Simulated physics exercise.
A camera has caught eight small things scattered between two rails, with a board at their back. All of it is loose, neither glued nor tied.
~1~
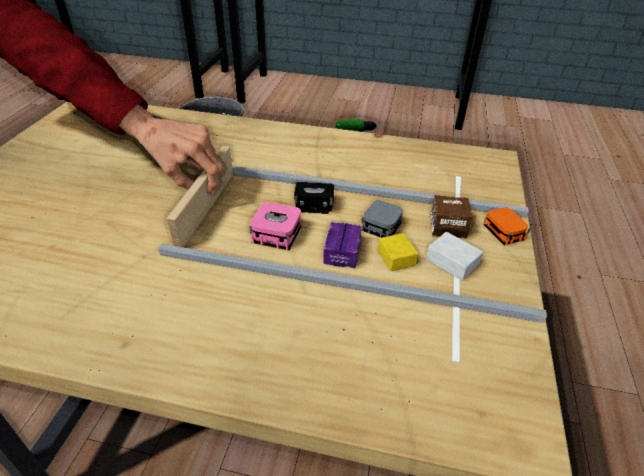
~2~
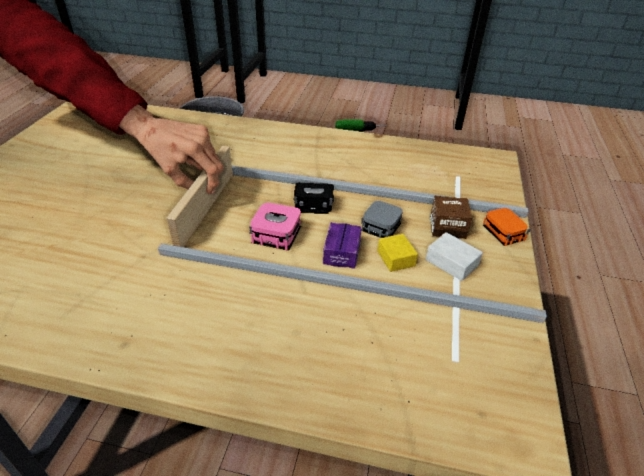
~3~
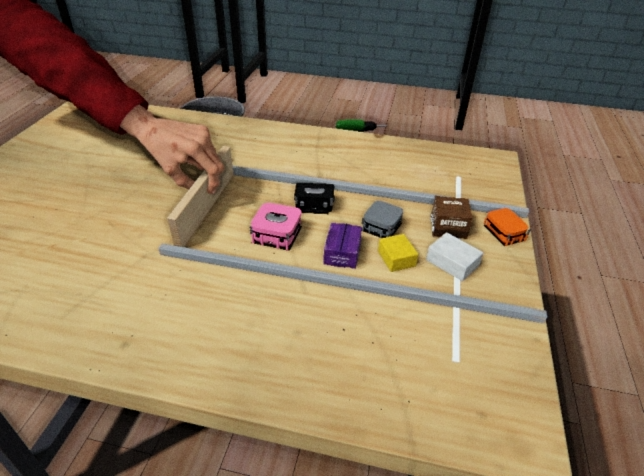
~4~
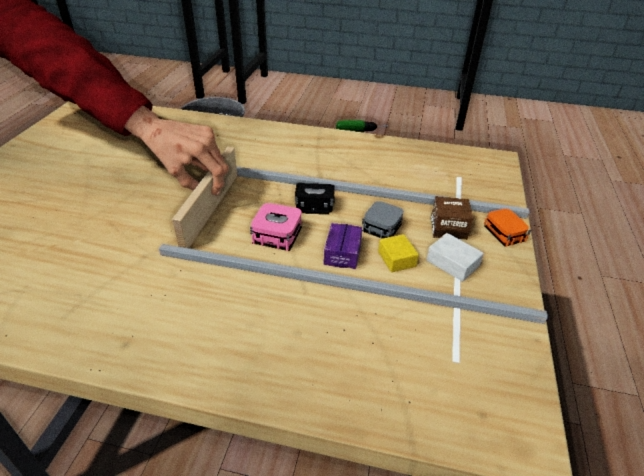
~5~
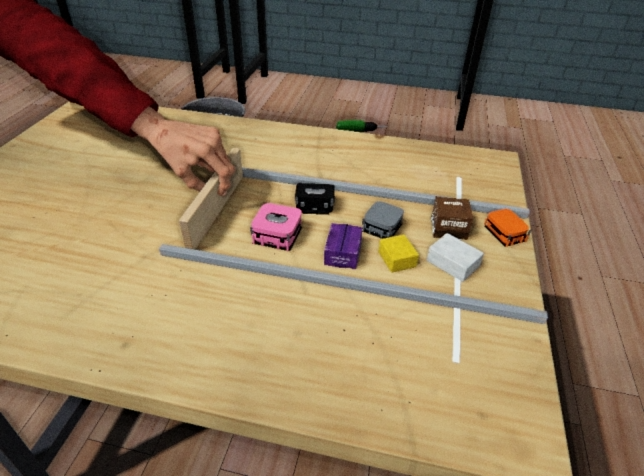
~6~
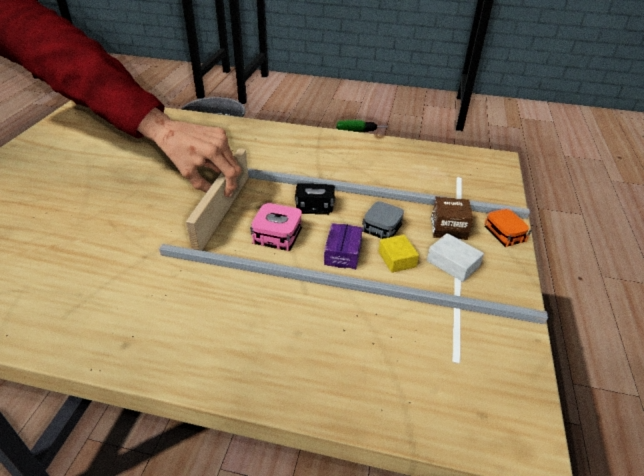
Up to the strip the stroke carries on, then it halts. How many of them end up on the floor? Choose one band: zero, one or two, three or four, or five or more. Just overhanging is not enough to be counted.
Three or four.
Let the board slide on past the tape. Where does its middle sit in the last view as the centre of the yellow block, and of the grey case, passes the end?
Near (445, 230) and (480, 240).
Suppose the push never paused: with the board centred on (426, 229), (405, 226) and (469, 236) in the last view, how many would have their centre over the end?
Result per place: 1; 0; 3.
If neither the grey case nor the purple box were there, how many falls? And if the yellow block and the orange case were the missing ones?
First 2, then 1.
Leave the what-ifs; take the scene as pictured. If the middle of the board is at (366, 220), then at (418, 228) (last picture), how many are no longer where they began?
7 at one spot and 8 at the other.
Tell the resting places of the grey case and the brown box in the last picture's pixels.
First (517, 247), then (521, 218).
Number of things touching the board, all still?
At rest, 2 are in contact.
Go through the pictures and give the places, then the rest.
In the first frame, orange case (506, 226); white block (454, 256); brown box (451, 217); board (204, 194); tape (457, 249).
In the second frame, white block (454, 256); black case (314, 198).
In the third frame, brown box (451, 217); board (204, 194).
In the fourth frame, orange case (506, 228); pink case (277, 227).
In the fifth frame, white block (455, 257); purple box (344, 246).
In the sixth frame, orange case (507, 228); white block (455, 257); brown box (452, 218); board (221, 197); tape (458, 250).
A little later, none off yet; orange case at rest near (507, 228); white block at rest near (455, 257); brown box at rest near (452, 218).
Next, none off yet; orange case at rest near (507, 228); white block shifted about its own width near (485, 260); brown box at rest near (454, 218).
Later still, none off yet; orange case shifted about its own width near (531, 226); white block shifted well along near (546, 264); brown box shifted about its own width near (495, 219).
When it is over, the number that fall off is three or four; down, yellow block, white block and orange case.
